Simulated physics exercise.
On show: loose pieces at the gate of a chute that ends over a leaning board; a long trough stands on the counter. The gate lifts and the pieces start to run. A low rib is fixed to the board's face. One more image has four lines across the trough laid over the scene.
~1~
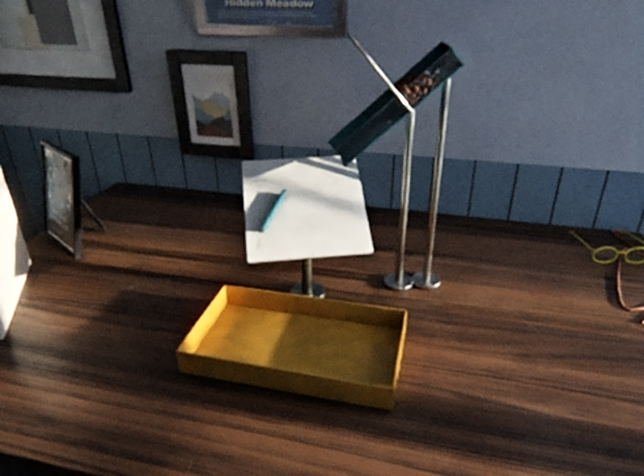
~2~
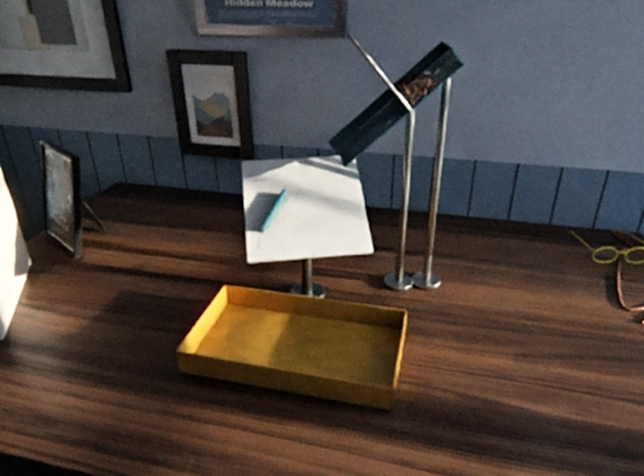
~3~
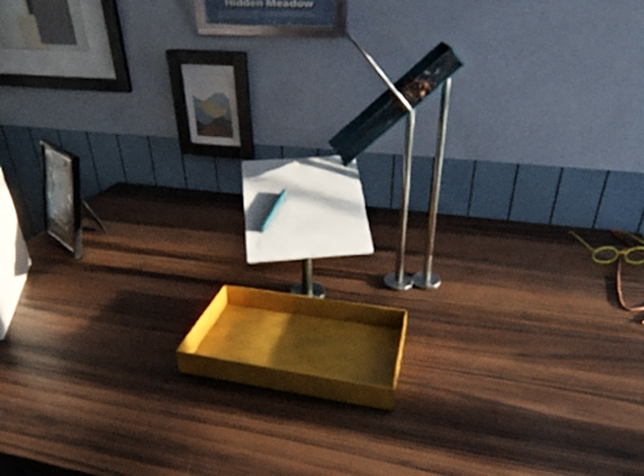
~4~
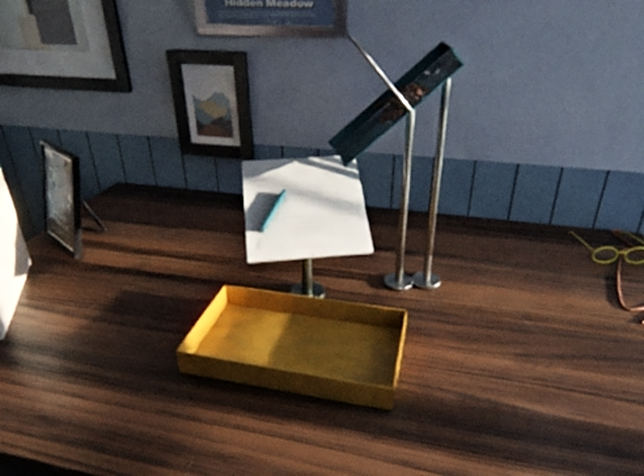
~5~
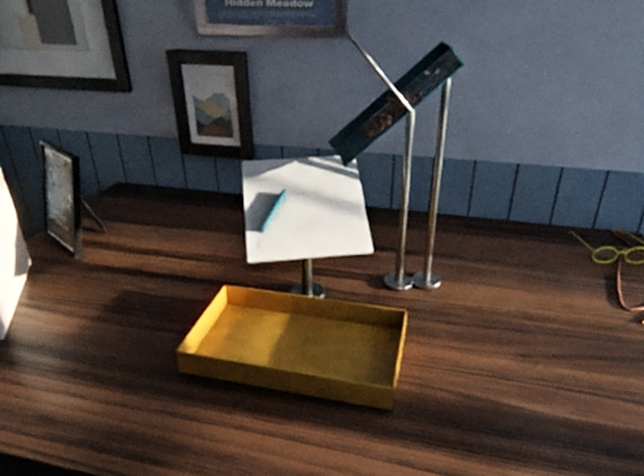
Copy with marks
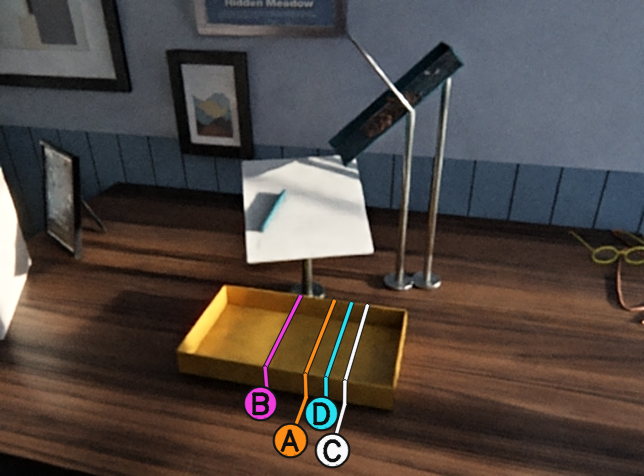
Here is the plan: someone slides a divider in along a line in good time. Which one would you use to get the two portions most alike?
The answer is line B.
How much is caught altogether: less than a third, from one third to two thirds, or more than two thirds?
More than two thirds.
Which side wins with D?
More lands on the left.
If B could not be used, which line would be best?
Line A.
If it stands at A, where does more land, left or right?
Left.
On the marked copy, line A crosses the front rim at (305, 373); line B crosses the front rim at (265, 366); line C crosses the front rim at (345, 380); line D crosses the front rim at (326, 377).
With A, of what is caught, the bulk on the left of the divider, a small share on the right.
With B, of what is caught, close to half on the left of the divider, close to half on the right.
With C, of what is caught, all but a few on the left of the divider, only a few on the right.
With D, of what is caught, all but a few on the left of the divider, only a few on the right.
